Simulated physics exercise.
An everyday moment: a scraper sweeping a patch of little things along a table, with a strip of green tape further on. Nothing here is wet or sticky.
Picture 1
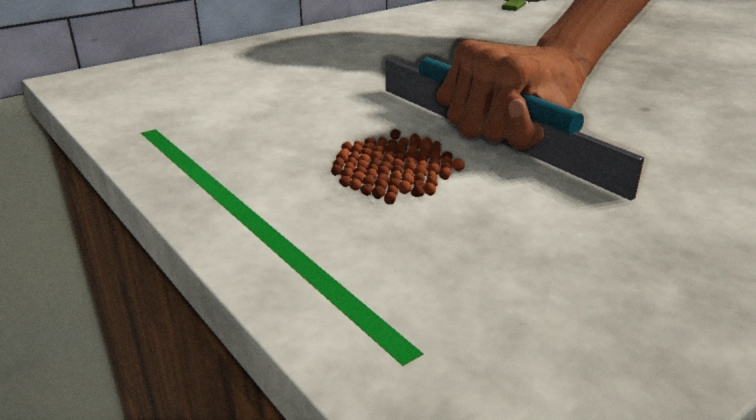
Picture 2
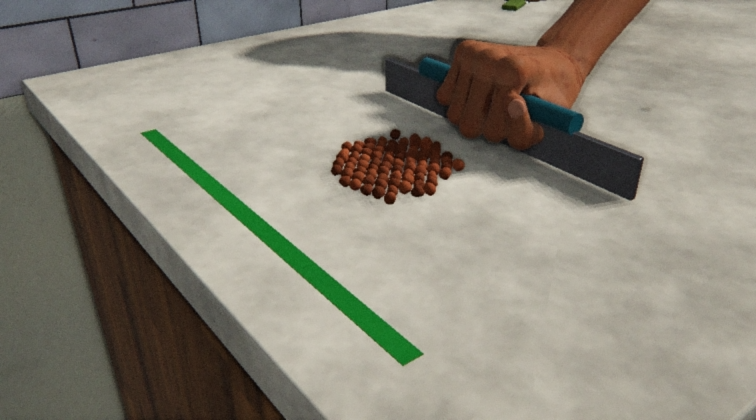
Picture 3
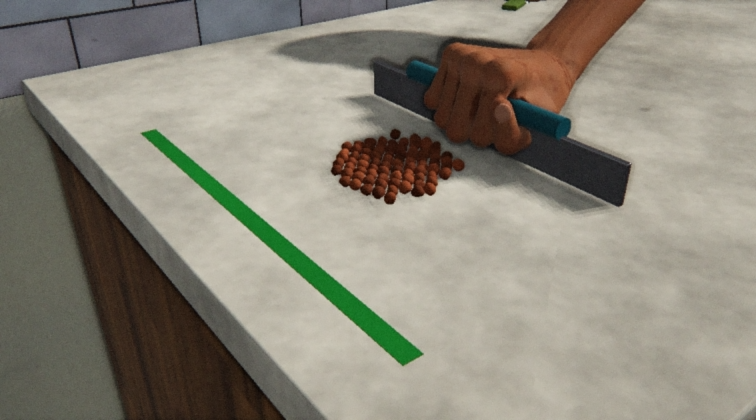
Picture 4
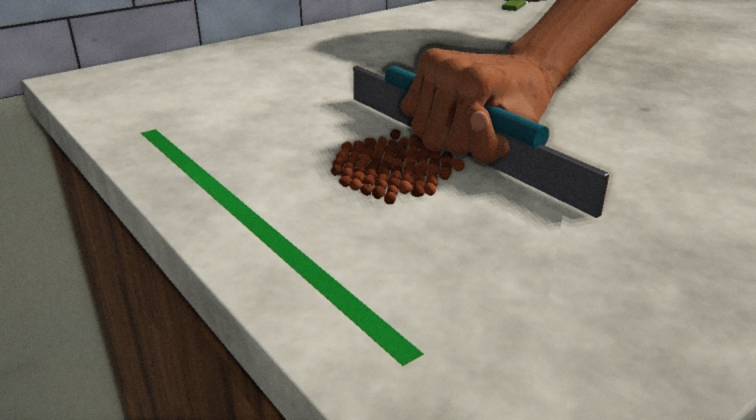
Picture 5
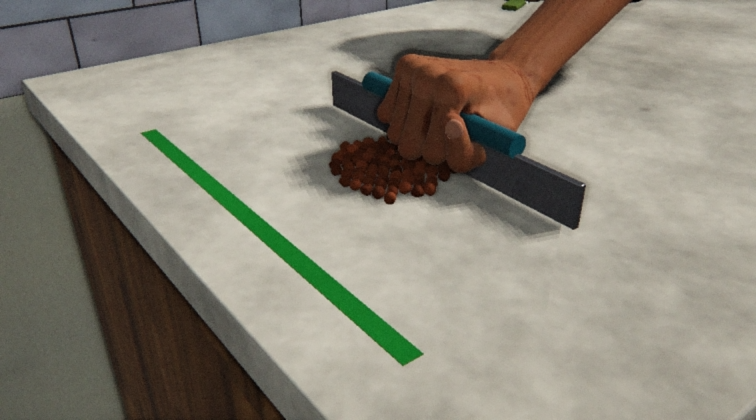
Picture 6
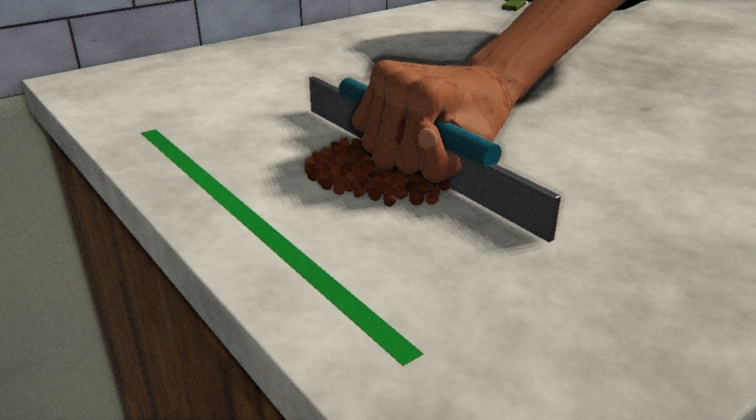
A hand slides a scraper left across the counter, pushing the brown pellets toward green tape.
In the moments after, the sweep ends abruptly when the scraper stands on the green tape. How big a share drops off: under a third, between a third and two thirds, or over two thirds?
Over the edge goes less than a third of it.
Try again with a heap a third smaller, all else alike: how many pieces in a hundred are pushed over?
Some 0 per cent.
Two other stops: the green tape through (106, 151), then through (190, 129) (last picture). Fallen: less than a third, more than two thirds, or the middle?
The first try: Over two thirds. The second: Under a third.
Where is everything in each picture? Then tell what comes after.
Scraper (615, 168), at rest; green tape (156, 138), about a palm's width from the edge; edge at (171, 249); the heap (398, 165), clay pellets, in the first frame.
Scraper (615, 168), at rest, in the second frame.
Scraper (602, 173); the heap (398, 165), in the third frame.
Scraper (580, 183), in the fourth frame.
Scraper (557, 194); the heap (396, 165), roughly a quarter pushed along, in the fifth frame.
Scraper (532, 205); green tape (156, 138); edge at (171, 249); the heap (369, 171), almost all pushed along, in the sixth frame.
Just after the last frame, scraper still moving, near (327, 152); heap all on the table, its front near (235, 203).
A moment on, scraper stopped at the green tape; heap just a few over the edge.
Further on, scraper stopped at the green tape; heap about a tenth over the edge.
When it is over, scraper stopped at the green tape; heap about a tenth over the edge.
